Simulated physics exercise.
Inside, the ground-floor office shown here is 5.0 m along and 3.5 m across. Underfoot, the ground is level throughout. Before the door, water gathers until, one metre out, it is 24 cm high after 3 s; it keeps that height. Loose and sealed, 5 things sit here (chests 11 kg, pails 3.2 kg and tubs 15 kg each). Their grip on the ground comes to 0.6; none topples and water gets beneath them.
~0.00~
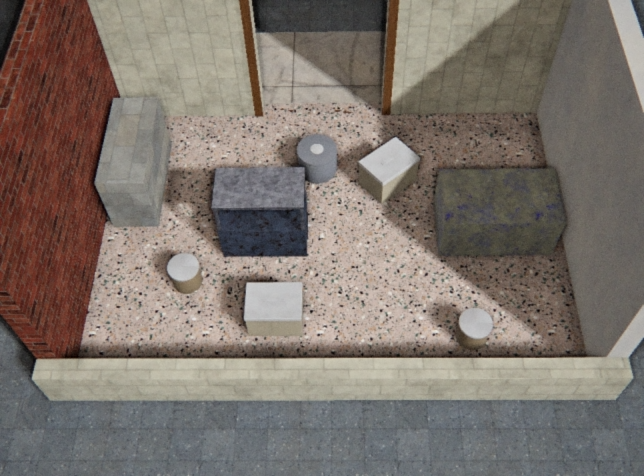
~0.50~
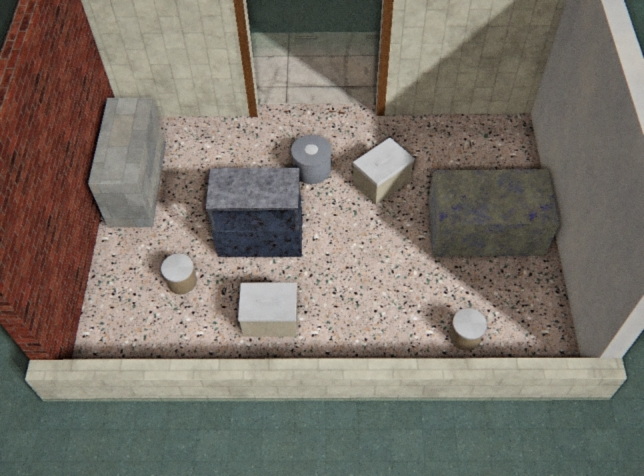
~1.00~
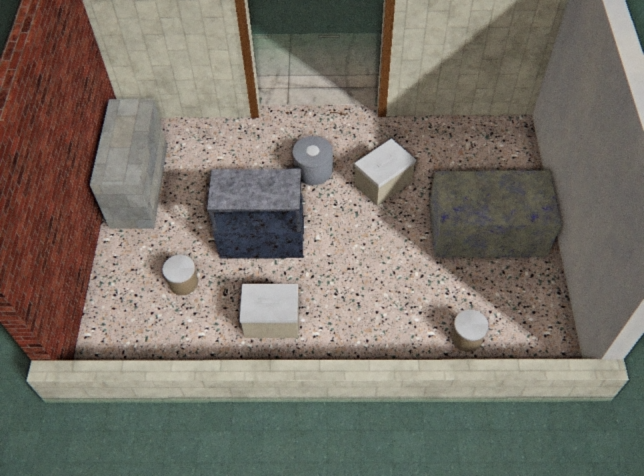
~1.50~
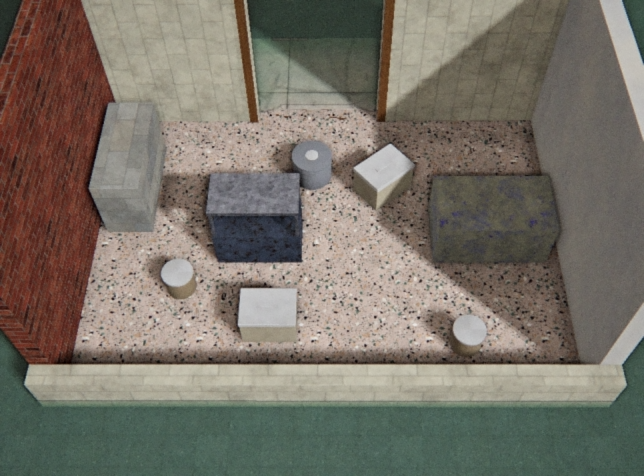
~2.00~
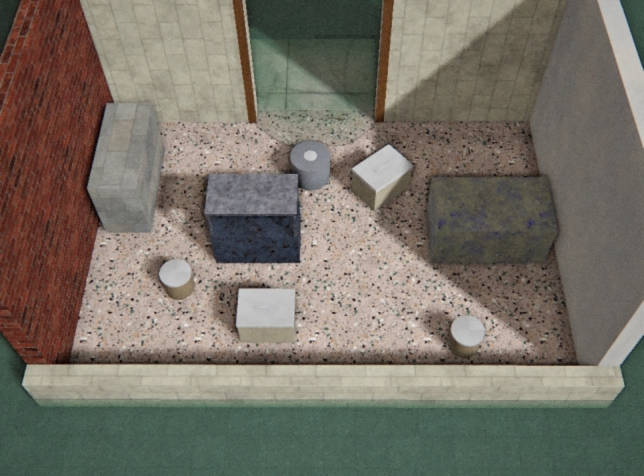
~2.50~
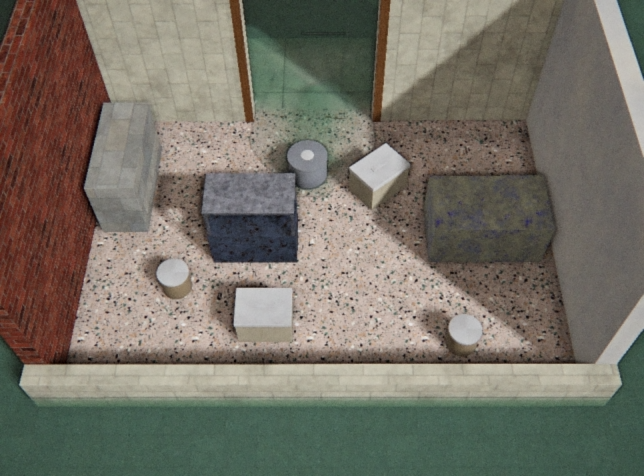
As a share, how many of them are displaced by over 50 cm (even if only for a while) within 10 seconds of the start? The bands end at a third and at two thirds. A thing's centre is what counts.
The moved portion will reach two thirds or more.
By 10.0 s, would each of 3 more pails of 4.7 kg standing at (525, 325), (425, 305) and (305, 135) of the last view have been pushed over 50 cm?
Taking them in the given order: Greater, then greater, then greater.
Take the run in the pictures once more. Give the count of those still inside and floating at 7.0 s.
Tally: 5 of them.
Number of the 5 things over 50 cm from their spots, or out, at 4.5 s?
By that point, 2.
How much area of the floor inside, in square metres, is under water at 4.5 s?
About 9.5 m2 is covered.
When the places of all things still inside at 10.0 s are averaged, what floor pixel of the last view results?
Around (300, 306).
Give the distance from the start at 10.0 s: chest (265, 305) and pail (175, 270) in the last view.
In that order: 140 cm, 40 cm.
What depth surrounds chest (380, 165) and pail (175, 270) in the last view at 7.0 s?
8 and 7 cm.
After 3.5 s 0 of 5 are over 50 cm from their spots; 0 afloat.
After 4.5 s 2 of 5 are over 50 cm from their spots; 0 afloat.
After 7.0 s 3 of 5 are over 50 cm from their spots; 5 afloat.
After 10.0 s 3 of 5 are over 50 cm from their spots, and 4 have been at some point; 5 afloat.
